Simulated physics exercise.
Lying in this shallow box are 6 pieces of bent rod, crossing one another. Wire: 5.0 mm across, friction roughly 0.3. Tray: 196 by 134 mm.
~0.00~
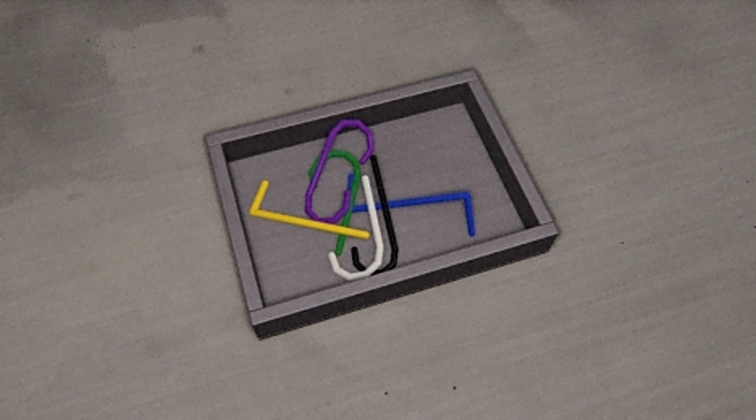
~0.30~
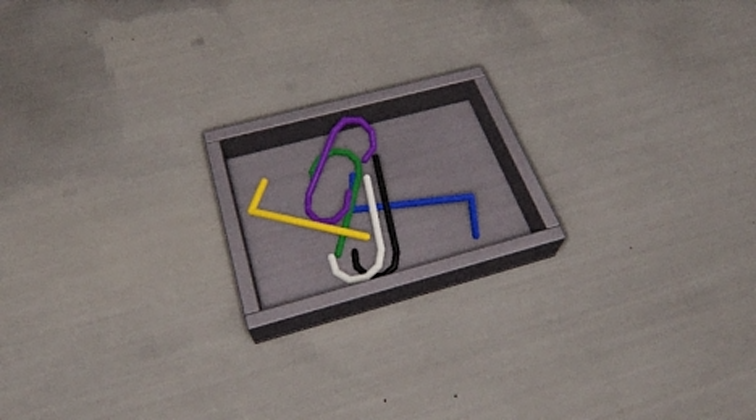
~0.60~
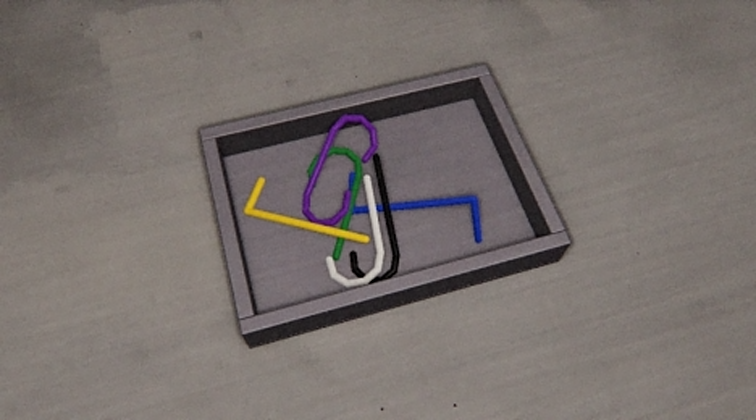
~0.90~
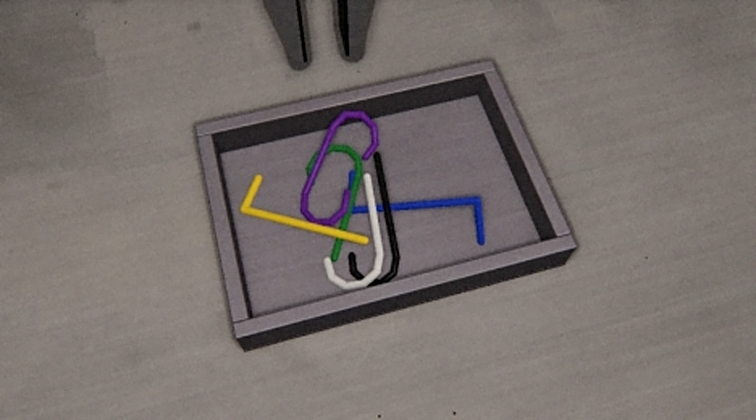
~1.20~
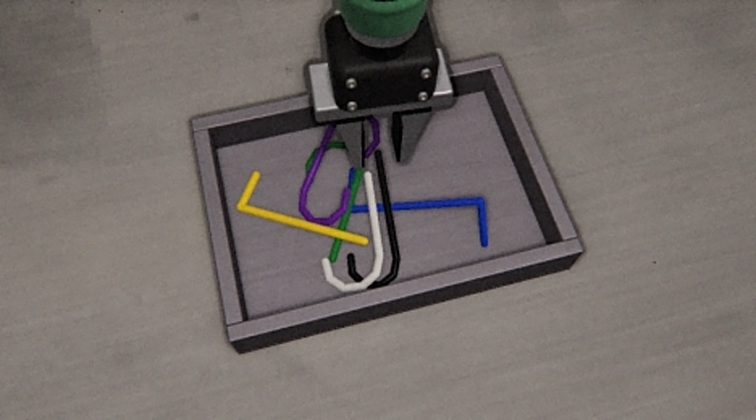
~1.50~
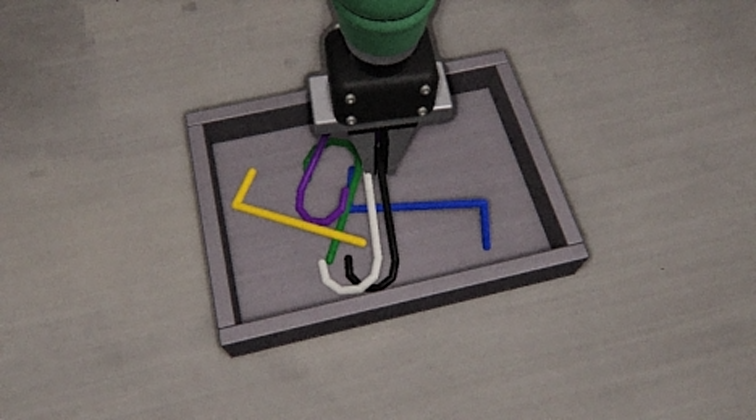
A shallow grey box sits on a streaked grey surface, seen from above at an angle, as the camera view shifts slightly. Inside, bent rods cross near the middle: purple and green ones, a white hook over a black hook, a yellow one at left and a blue one at right. A dark two-fingered gripper with a green upper part enters from the top, descends over the box and closes on the black hook.
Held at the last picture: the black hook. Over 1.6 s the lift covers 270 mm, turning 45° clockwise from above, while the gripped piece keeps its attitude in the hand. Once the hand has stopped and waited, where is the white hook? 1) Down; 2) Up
2.
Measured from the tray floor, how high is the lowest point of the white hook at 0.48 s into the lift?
10 mm.
After 1.98 s, lowest point more than 20 mm over the tray floor, black hook 58 mm.
After 2.38 s, lowest point more than 20 mm over the tray floor, black hook 159 mm, white hook 89 mm.
After 3.10 s, lowest point more than 20 mm over the tray floor, black hook 272 mm, white hook 204 mm.
At rest, hanging black hook 272 mm, white hook 204 mm; the other 4 are down.
